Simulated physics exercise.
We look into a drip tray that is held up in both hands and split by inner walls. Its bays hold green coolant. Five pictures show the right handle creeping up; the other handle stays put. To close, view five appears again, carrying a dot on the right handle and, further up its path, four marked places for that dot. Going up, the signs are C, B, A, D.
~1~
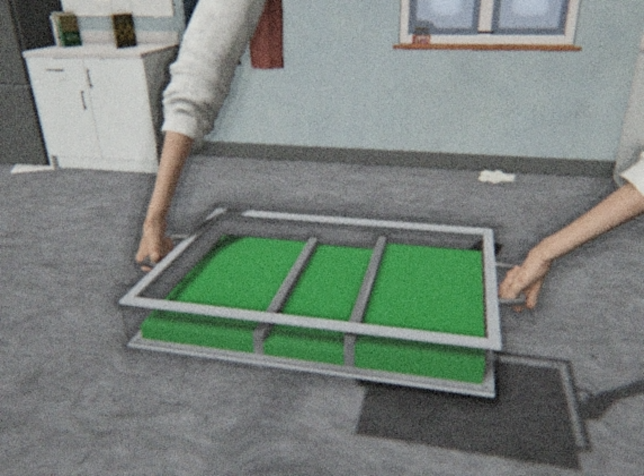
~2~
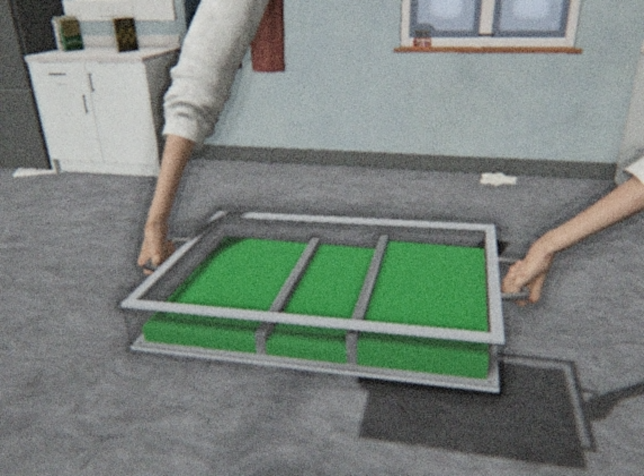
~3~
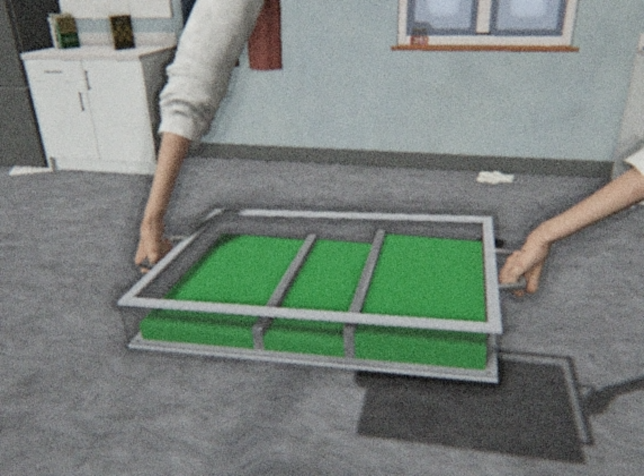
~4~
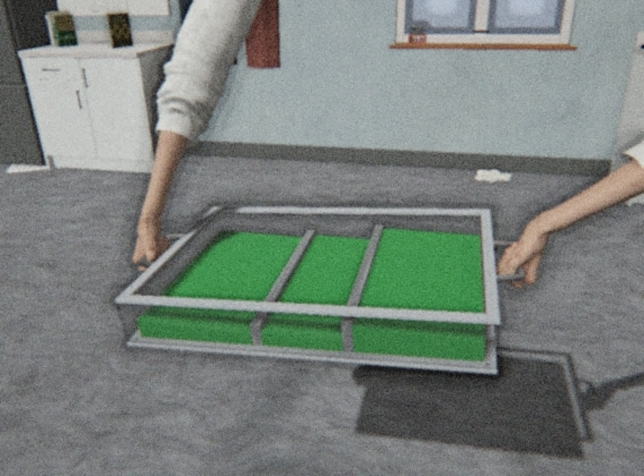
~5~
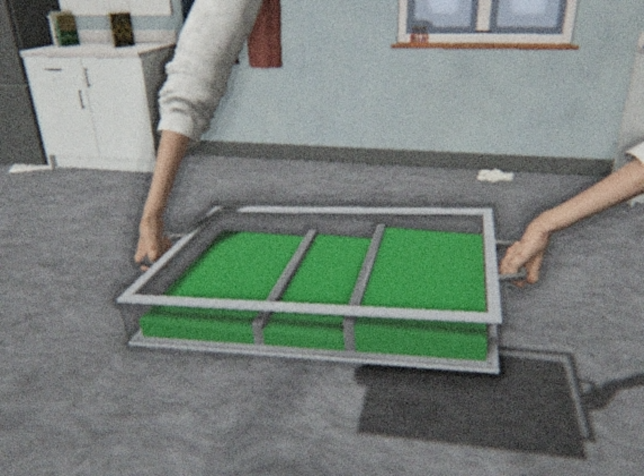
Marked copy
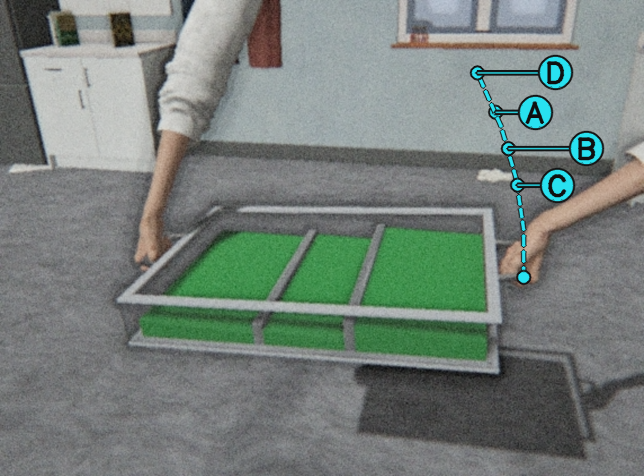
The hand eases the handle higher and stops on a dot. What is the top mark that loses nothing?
It is C.
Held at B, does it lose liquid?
Yes, that goes wrong.
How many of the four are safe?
One.
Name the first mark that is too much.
B.
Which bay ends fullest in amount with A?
The left bay.
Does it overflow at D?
Yes, that goes wrong.
On the marked copy, A at (495, 112); B at (508, 148); C at (517, 185); D at (477, 72).
Choosing A, about 28 % goes over the rim.
Choosing B, about 10 % goes over the rim.
Choosing C, nothing spills; the left bay holds the most.
Choosing D, about 42 % goes over the rim.
